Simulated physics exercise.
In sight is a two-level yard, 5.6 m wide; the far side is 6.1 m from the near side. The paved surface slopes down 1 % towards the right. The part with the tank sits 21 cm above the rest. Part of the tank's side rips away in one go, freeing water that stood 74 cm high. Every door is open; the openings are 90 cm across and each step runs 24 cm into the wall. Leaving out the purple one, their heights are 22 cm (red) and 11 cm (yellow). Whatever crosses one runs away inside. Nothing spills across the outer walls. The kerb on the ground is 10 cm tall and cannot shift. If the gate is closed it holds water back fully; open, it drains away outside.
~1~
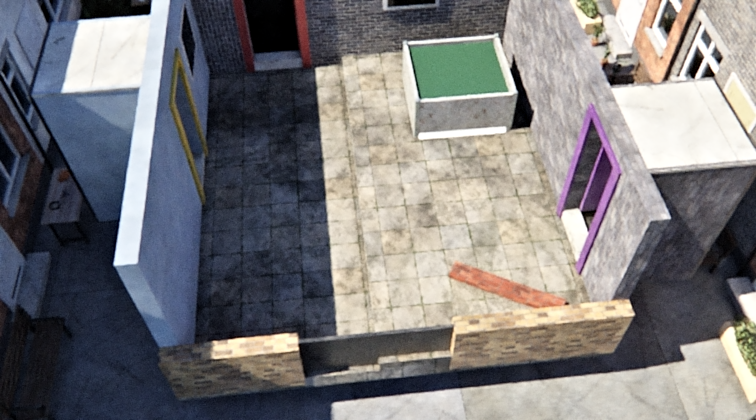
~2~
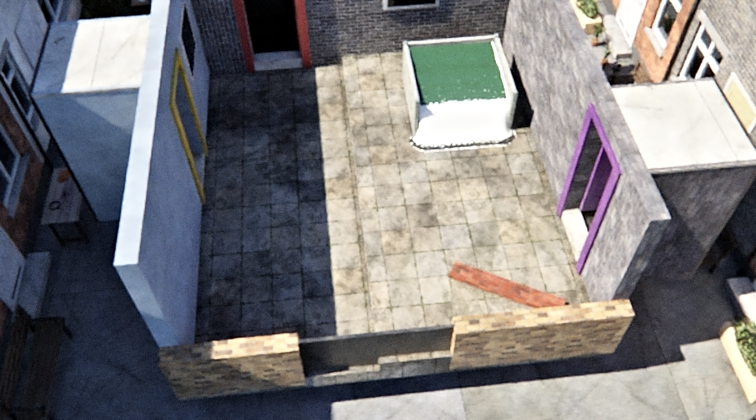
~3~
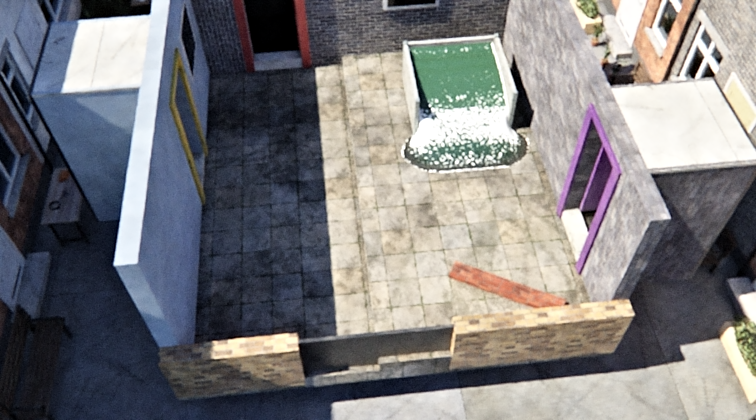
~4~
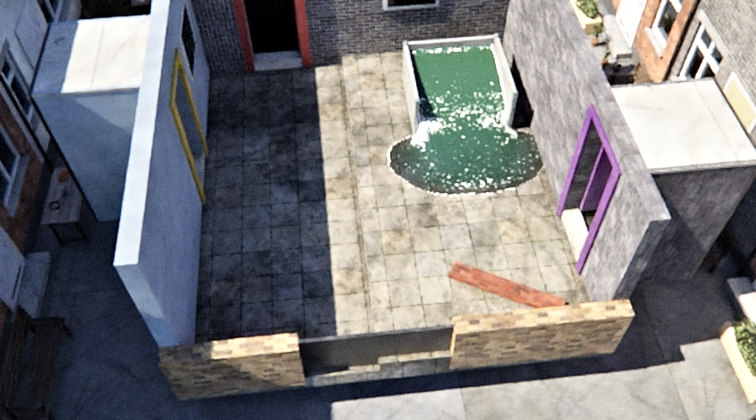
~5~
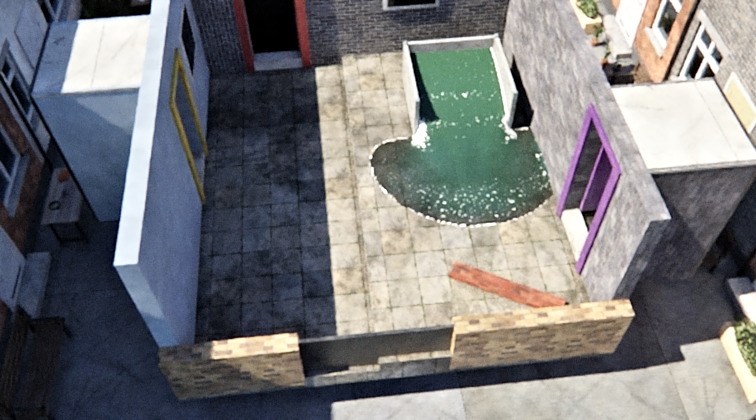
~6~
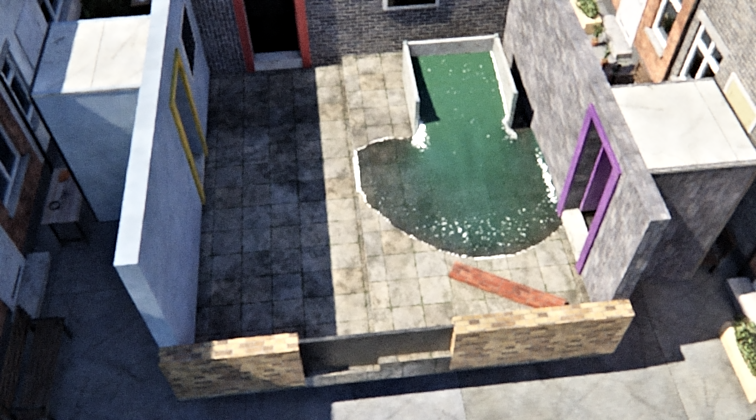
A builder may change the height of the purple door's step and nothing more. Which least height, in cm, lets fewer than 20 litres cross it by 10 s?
It would have to be roughly 13.5 cm high.
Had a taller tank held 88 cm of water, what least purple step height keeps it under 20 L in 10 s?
Then roughly 15 cm.
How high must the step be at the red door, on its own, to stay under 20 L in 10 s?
About 7.0 cm at red.
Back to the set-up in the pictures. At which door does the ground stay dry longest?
The red one.
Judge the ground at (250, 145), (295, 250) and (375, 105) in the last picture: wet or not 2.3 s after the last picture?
In that order: Not reached, wet, still dry.
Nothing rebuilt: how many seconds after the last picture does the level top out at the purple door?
Near 2.8 s.
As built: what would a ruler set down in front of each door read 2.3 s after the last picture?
Depths in cm: Red 0, yellow 0, purple 17.
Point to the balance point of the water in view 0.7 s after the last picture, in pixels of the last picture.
At about (475, 177).
Then, 0.7 s after the last picture water covers 40 % of the floor, deepest (46 cm) near (598, 325); 14 cm at the purple door, 0 litres in over its 18 cm step.
Then, 2.3 s after the last picture water covers 50 % of the floor, deepest (26 cm) near (598, 325); 17 cm at the purple door, 1 litre in over its 18 cm step.
Then, 9.3 s after the last picture water covers 95 % of the floor, deepest (12 cm) near (335, 70); 4 cm at the purple door, 5 litres in over its 18 cm step.
At the purple door as built, the water peaked near 20 cm, 2.7 s after the last picture.
Run again over the same 10 s with other heights there, 33 litres in over 11.5 cm, 10 litres over 15.5 cm. The limit of 20 litres is kept from about 13.5 cm up.
